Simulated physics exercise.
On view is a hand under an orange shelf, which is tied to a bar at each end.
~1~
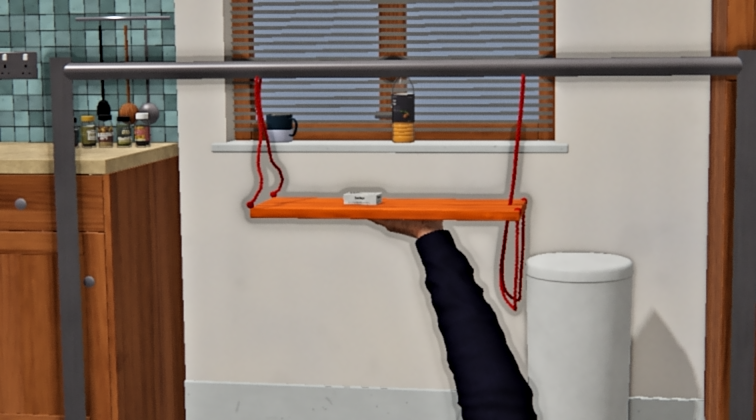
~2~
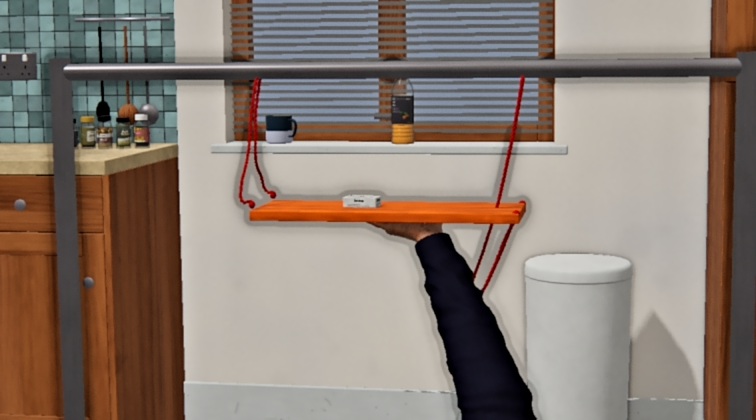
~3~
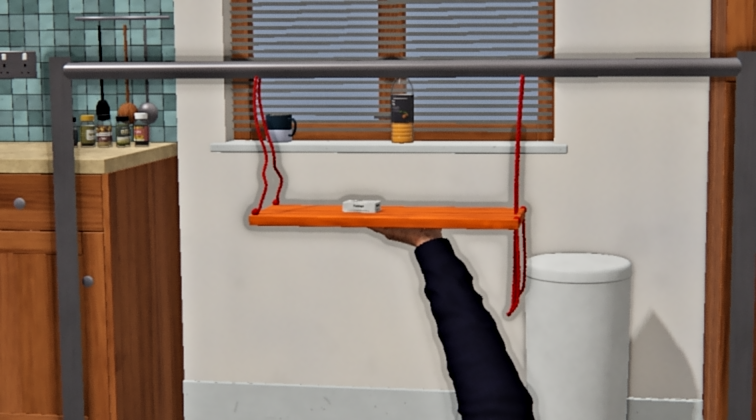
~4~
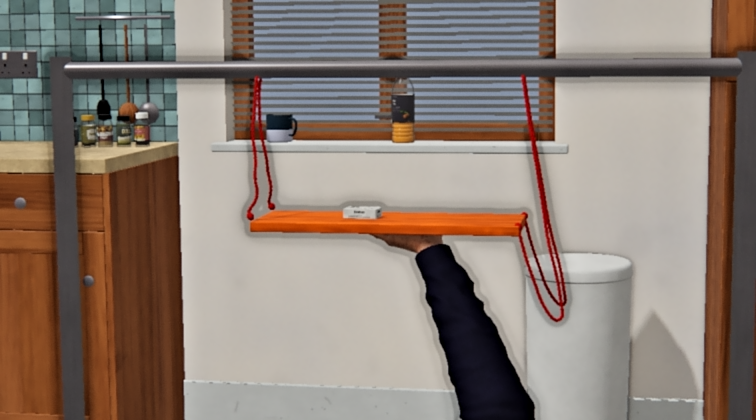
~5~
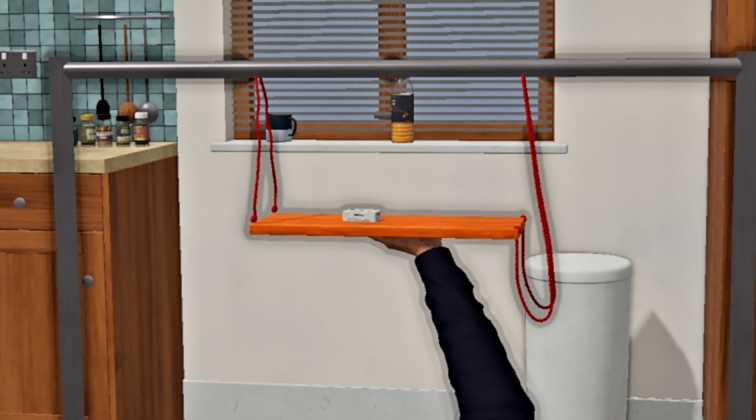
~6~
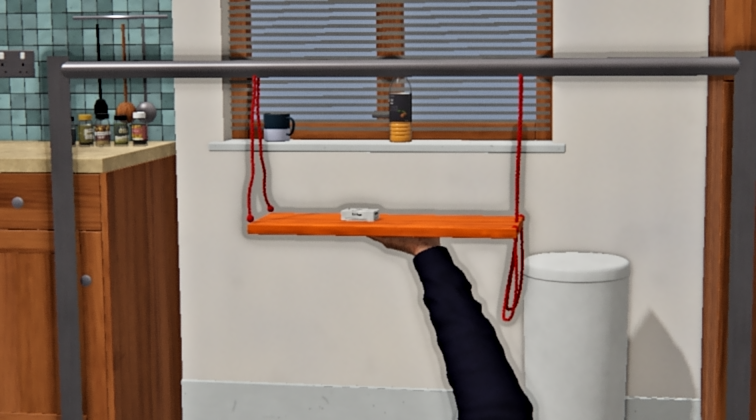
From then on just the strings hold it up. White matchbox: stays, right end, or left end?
Right end.
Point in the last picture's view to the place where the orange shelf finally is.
Resting point: Around (351, 312).
Then, 0.78 s later than the last view, board tipped 27° down to the right; matchbox falling.
Then, 1.40 s later than the last view, board tipped 43° down to the right; matchbox on the floor.
Finally, board tipped 44° down to the right; matchbox on the floor. The white matchbox goes off on the right.
